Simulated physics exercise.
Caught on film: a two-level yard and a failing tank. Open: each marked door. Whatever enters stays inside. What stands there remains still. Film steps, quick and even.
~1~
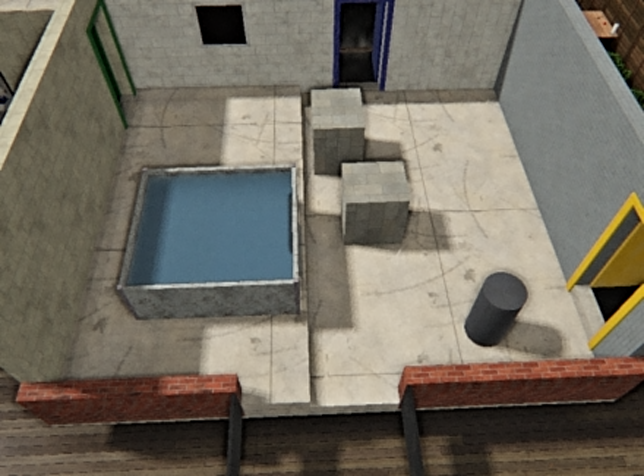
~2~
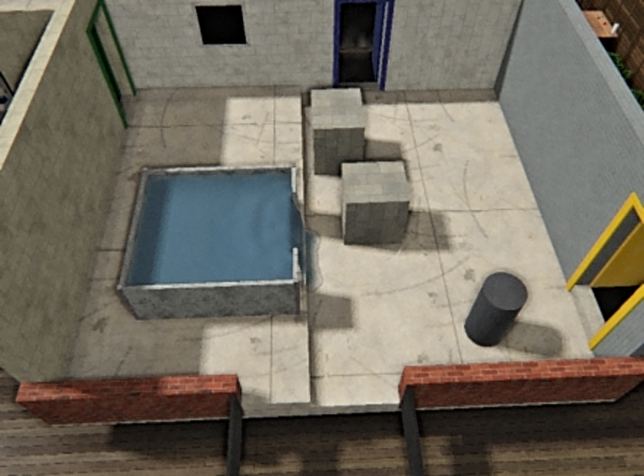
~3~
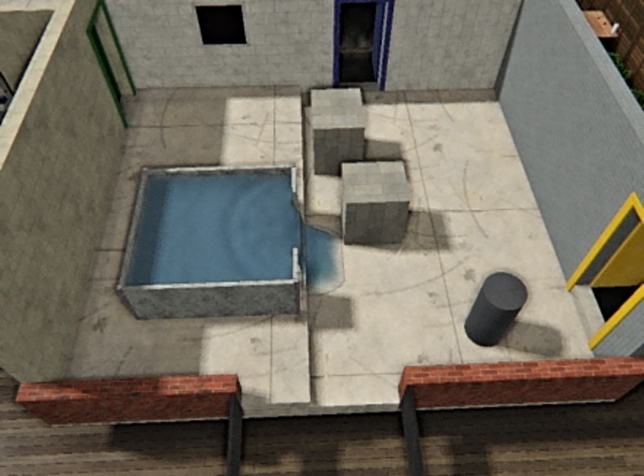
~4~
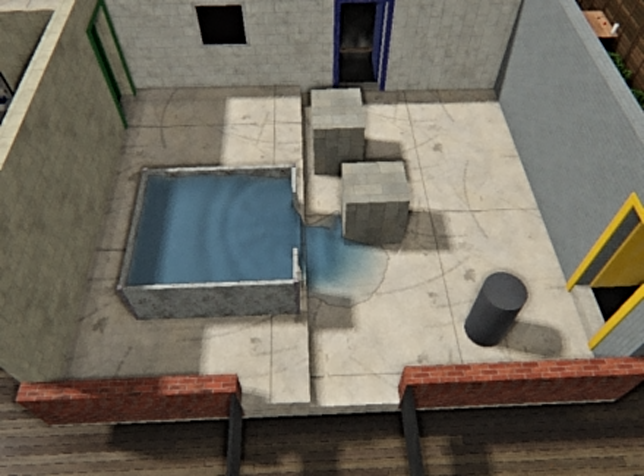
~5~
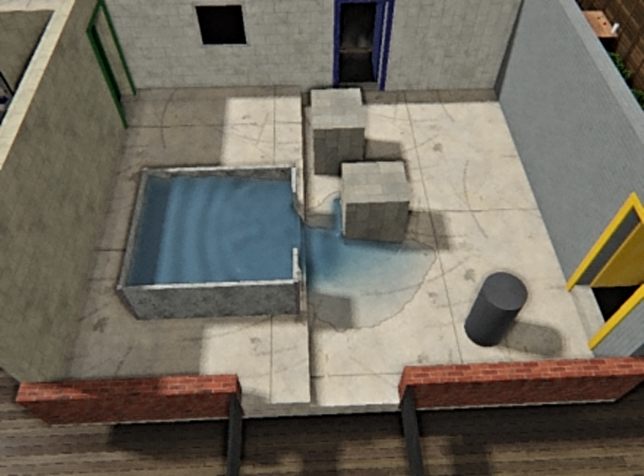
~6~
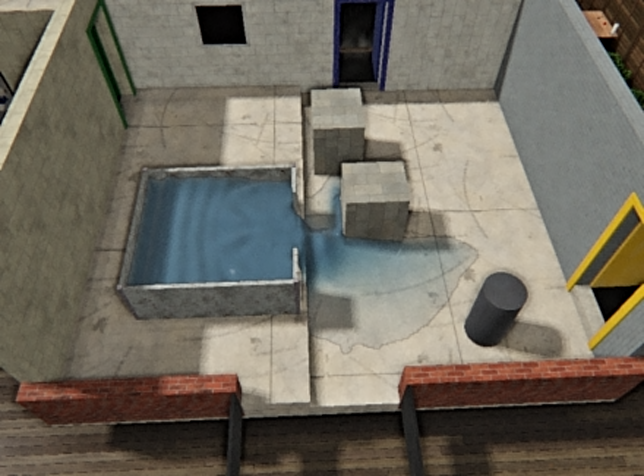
The footage shows a walled yard with a water tank on the left, still at first, before water pours from a gap in its right side and spreads rightward across the pale floor, around a block and towards a dark cylinder.
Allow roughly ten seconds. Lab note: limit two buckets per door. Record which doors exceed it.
One by one: The blue door breaks the limit; the green door respects the limit; the yellow door breaks the limit.
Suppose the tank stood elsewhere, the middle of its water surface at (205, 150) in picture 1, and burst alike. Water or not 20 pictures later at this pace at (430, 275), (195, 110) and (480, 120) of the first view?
In turn: Not flooded, no water, covered.
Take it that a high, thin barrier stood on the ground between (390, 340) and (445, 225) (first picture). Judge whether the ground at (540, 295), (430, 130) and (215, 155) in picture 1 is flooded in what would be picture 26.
Untouched; submerged; untouched.
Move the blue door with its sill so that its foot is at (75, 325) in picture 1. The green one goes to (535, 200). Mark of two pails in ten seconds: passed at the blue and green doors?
Result - blue door does not reach it, green door crosses the line.
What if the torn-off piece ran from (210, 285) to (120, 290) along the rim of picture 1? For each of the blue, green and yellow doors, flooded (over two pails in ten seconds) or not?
Well, the blue door comes up short, the green door overshoots, and the yellow door comes up short.
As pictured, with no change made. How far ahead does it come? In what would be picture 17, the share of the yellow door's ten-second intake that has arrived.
About 20 per cent.
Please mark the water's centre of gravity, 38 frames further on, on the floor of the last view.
Near (386, 229).
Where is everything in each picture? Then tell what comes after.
Still water in the water tank at (216, 225), in the first picture.
Water pours out at (294, 241) and has run to (309, 232), in the second picture.
Water pours out at (295, 243) and has run to (336, 237), in the third picture.
The front is at (381, 264), out from the gap at (295, 244), in the fourth picture.
The front is at (429, 251), out from the gap at (295, 244), in the fifth picture.
Water pours out at (295, 243) and has run to (471, 252), in the sixth picture.
A moment on, water covers 25 % of the floor; the blue door not reached, the green door not reached, the yellow door wet at the sill, nothing in.
Next, water covers 35 % of the floor; the blue door not reached, the green door not reached, the yellow door over two buckets in.
Then, water covers 50 % of the floor; the blue door under two buckets in, the green door not reached, the yellow door far over two buckets in.
Later, water covers 55 % of the floor; the blue door under two buckets in, the green door not reached, the yellow door far over two buckets in.
In the end, water covers 60 % of the floor; the blue door far over two buckets in, the green door not reached, the yellow door far over two buckets in.
